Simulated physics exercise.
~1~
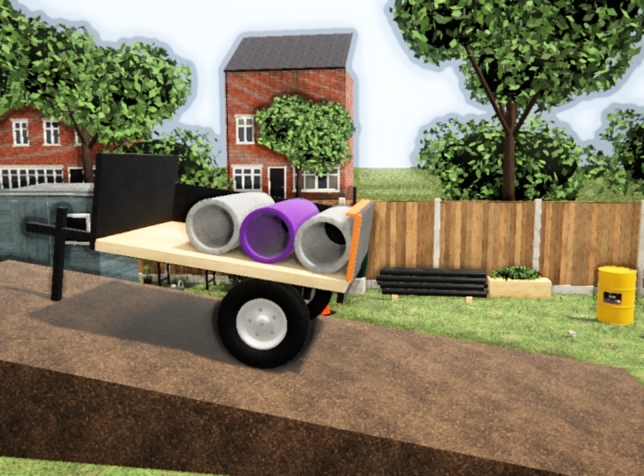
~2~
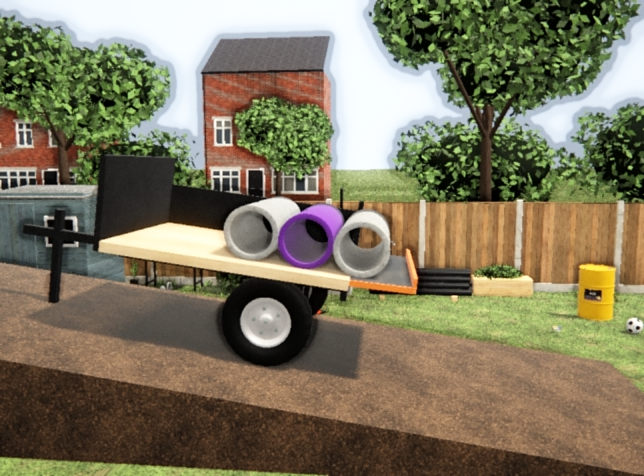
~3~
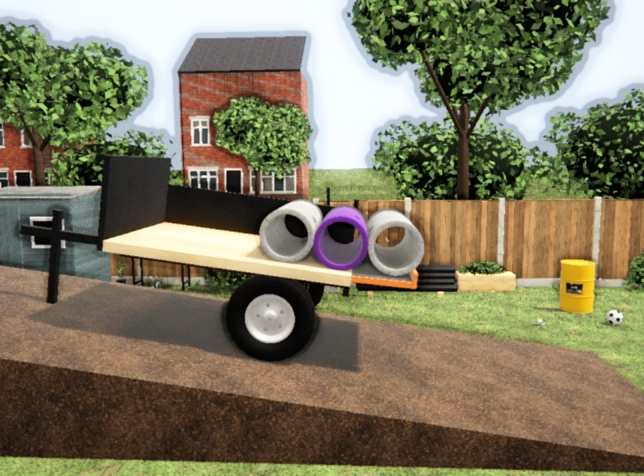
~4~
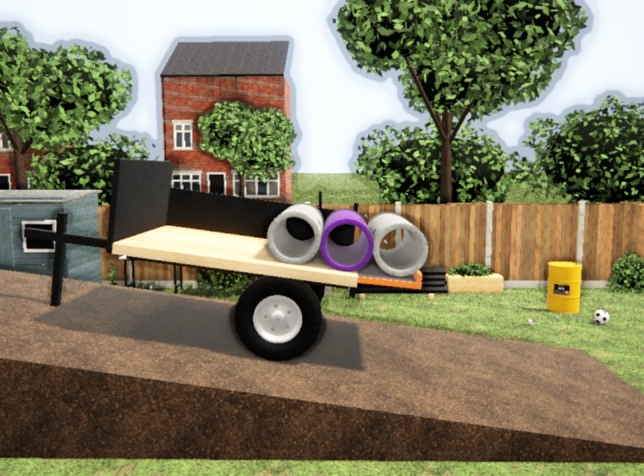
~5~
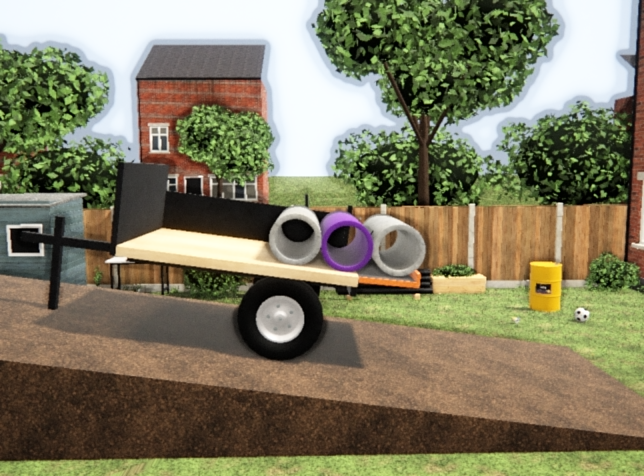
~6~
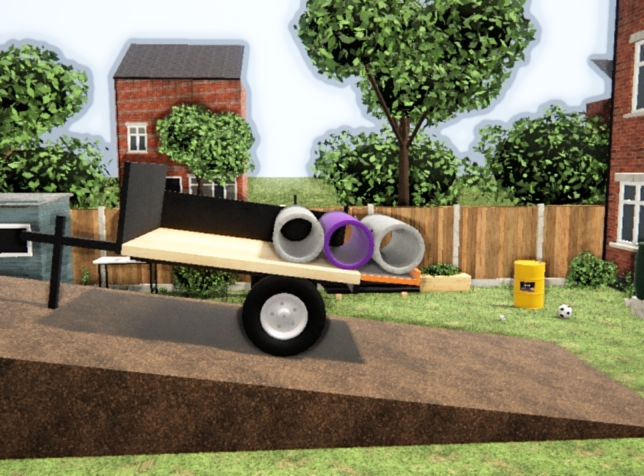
In a grassy garden with a wooden fence and brick houses behind it, a two-wheeled trailer stands on a brown dirt ramp, sloping down to the right. Three hollow pipes, a purple one between two grey ones, sit against its raised tailgate. The tailgate swings down to the right, and the pipes roll after it along the pale wooden bed. The leading grey pipe moves onto the lowered gate and stops there, with the others close behind. The purple pipe comes to rest near the end of the bed, and all three stay on the trailer, touching in a row.
